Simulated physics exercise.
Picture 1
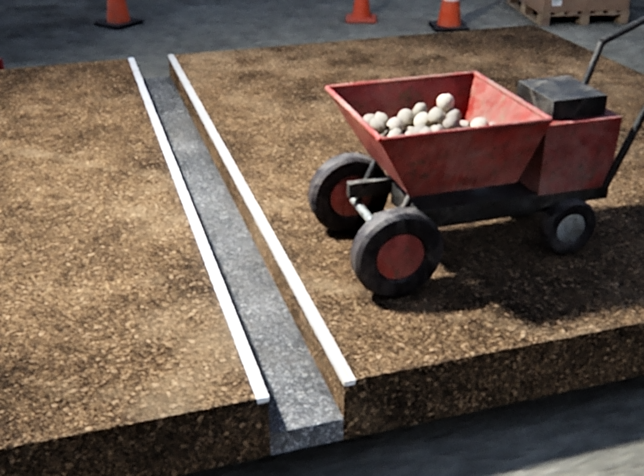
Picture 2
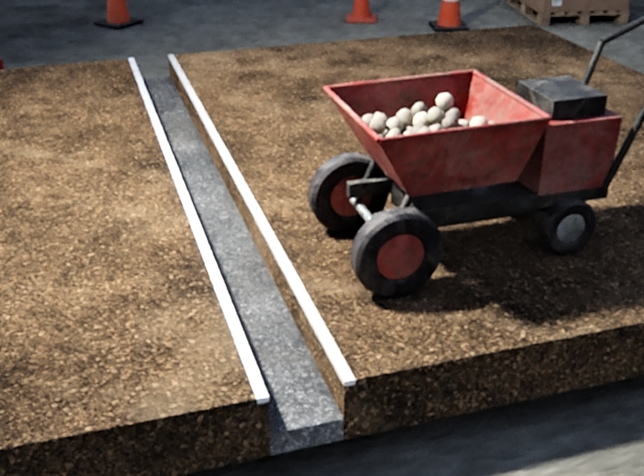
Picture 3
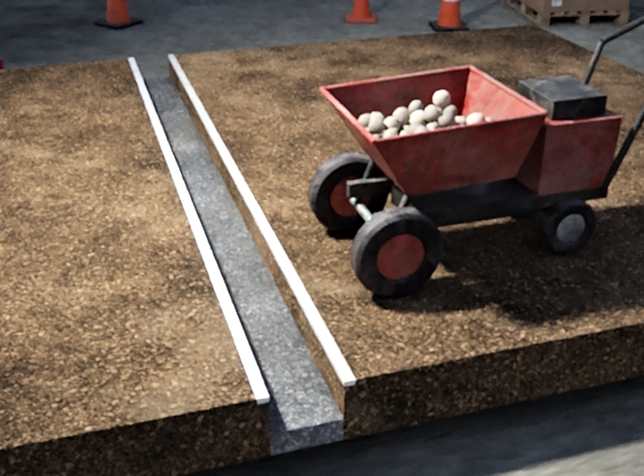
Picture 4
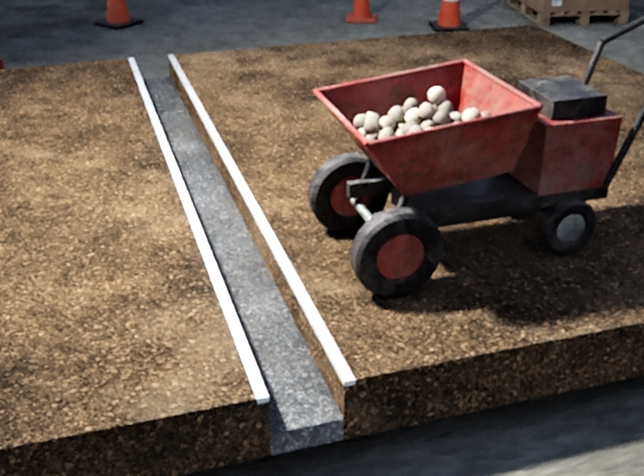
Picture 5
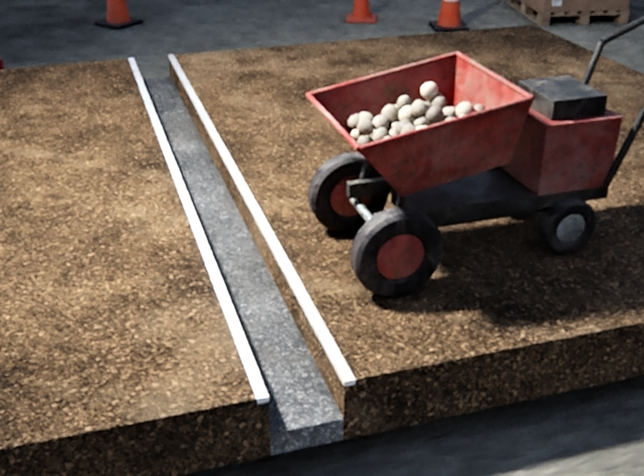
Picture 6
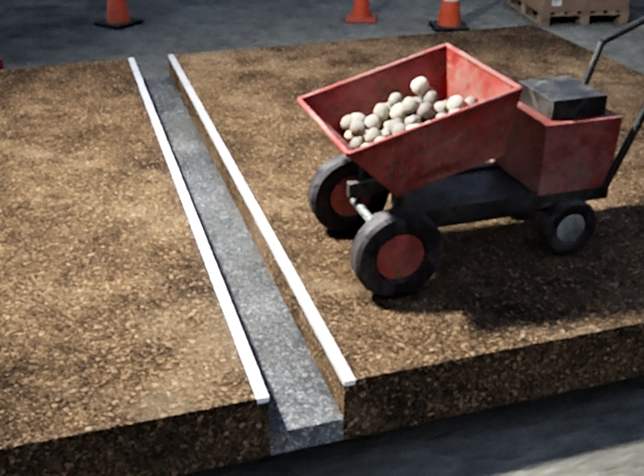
Red powered barrow standing beside a narrow trench, its skip of pale pebbles starting level, then slowly tilting forward to the left.
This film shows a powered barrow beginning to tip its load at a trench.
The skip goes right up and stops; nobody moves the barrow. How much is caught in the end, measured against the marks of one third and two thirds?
Between a third and two thirds is caught.
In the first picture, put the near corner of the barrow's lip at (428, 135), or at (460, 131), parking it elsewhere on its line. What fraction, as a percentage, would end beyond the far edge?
About 0 per cent first, about 0 per cent second.
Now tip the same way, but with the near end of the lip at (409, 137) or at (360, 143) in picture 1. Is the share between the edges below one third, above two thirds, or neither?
Spot one gives above two thirds, spot two gives under a third.
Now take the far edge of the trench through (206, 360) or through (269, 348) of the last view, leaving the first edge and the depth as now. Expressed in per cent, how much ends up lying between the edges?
The first case gives around 100 percent, and the second around 20 percent.
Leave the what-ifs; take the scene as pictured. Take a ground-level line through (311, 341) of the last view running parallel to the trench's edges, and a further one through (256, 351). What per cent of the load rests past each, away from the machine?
Result, first then second: 90 %, 50 %.
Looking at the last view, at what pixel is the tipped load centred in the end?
About (226, 280).
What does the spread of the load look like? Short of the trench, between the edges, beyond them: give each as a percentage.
Short: 0 %, between: 50 %, beyond: 50 %.
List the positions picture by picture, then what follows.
Lip of the skip near (381, 140), level; top of the load near (438, 132), river pebbles; first edge of the trench near (327, 338); far edge near (245, 352), the trench under half as wide as the skip, and about half as deep as wide, in the first frame.
Lip of the skip near (380, 141), level; top of the load near (437, 131), in the second frame.
Lip of the skip near (375, 142), tipped barely; top of the load near (434, 130), in the third frame.
Lip of the skip near (368, 145), tipped a little; top of the load near (430, 127), in the fourth frame.
Lip of the skip near (359, 149), tipped a little; top of the load near (435, 115), in the fifth frame.
Lip of the skip near (349, 155), tipped clearly; top of the load near (440, 116); first edge of the trench near (327, 338); far edge near (245, 352), in the sixth frame.
Shortly afterwards, skip tipped steeply; the whole lot in the skip.
Next, skip tipped steeply; all but a few in the skip; only a few in or heaped over the trench; only a few beyond it; only a few falling.
Some moments later, skip tipped right over; near a quarter in the skip; near a third in or heaped over the trench; near a third beyond it.
In the end, skip tipped right over; near half in or heaped over the trench; near half beyond it.
